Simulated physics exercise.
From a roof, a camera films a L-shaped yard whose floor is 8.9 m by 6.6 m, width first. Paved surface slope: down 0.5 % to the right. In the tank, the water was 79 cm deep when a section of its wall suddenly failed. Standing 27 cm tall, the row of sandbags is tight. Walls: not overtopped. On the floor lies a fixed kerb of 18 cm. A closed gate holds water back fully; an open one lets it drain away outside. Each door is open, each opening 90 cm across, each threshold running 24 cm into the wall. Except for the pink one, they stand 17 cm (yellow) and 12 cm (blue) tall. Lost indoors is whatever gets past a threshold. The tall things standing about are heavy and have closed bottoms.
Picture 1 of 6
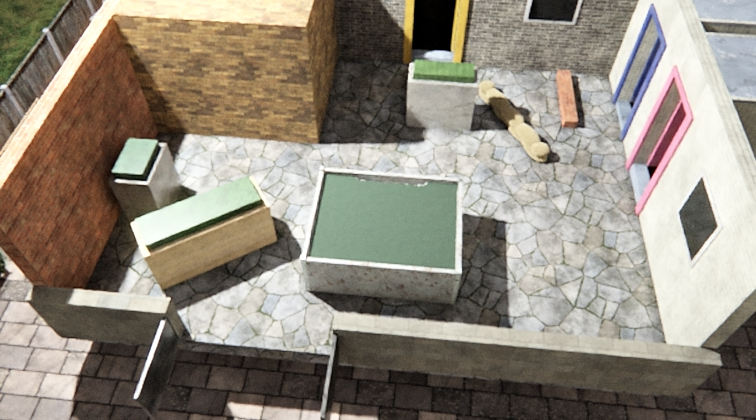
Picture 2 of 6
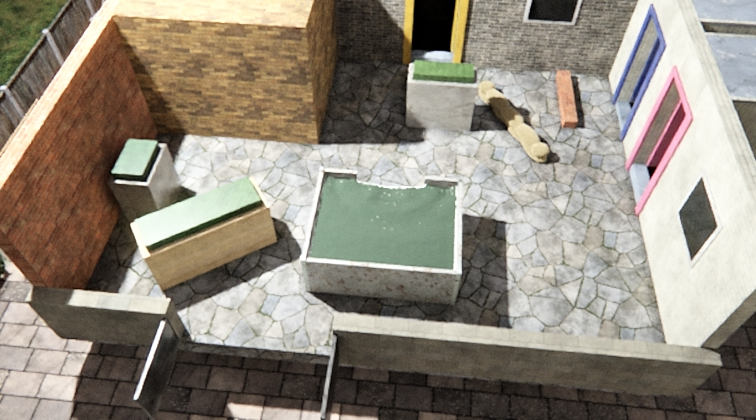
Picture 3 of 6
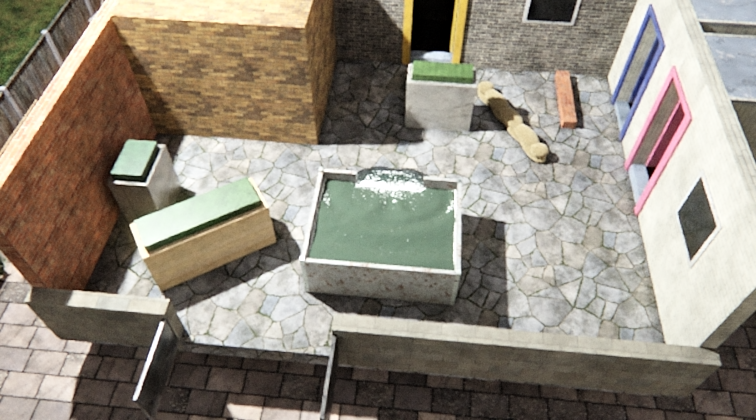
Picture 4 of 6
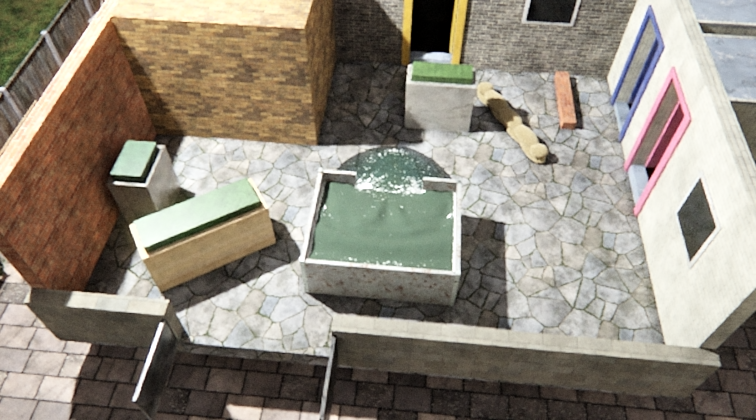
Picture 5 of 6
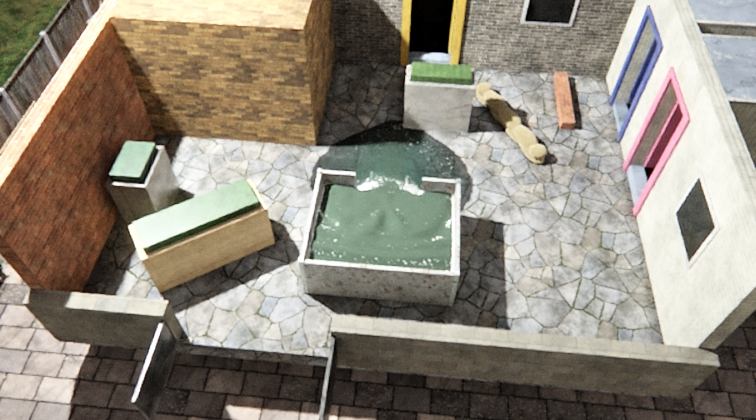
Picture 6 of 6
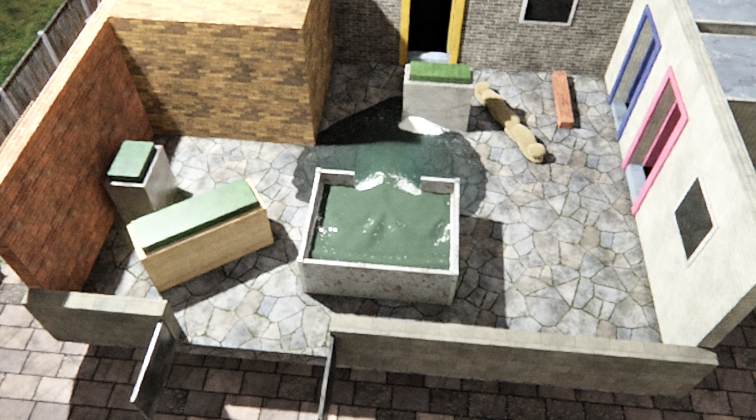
In a walled, stone-paved yard seen from above, the far side of a tank of green water opens at the centre, and water pours through the gap, spreading across the paving in a widening dark patch toward a green-topped block.
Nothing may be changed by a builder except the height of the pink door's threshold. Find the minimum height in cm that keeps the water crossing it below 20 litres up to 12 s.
6.5 cm.
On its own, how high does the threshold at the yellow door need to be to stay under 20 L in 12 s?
Yellow: 11.5 cm.
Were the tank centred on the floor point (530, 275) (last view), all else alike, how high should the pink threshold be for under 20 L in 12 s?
8.0 cm or thereabouts.
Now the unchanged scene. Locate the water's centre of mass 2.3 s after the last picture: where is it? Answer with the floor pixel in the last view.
Near (404, 173).
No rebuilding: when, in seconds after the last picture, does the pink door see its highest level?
At roughly 7.0 s.
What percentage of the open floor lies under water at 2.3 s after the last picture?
Around 45 per cent of the floor.
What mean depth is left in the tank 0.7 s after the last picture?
The mean depth is roughly 50 cm.
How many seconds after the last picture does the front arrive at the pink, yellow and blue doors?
Front times - pink: 2.6 s, yellow: 0.5 s, blue: 3.8 s.
Then, 0.7 s after the last picture water covers 20 % of the floor, deepest (42 cm) near (409, 132); it has not reached the pink door.
Then, 2.3 s after the last picture water covers 45 % of the floor, deepest (34 cm) near (356, 63); it has not reached the pink door.
Then, 11.3 s after the last picture water covers 95 % of the floor, deepest (14 cm) near (612, 221); 8 cm at the pink door, 0 litres in over its 19 cm threshold.
At the pink door as built, the water peaked near 11 cm, 6.9 s after the last picture.
With a threshold of 5.5 cm, 37 litres would have come in within the 12 s; with 7.5 cm, 12 litres. So under 20 litres takes about 6.5 cm.
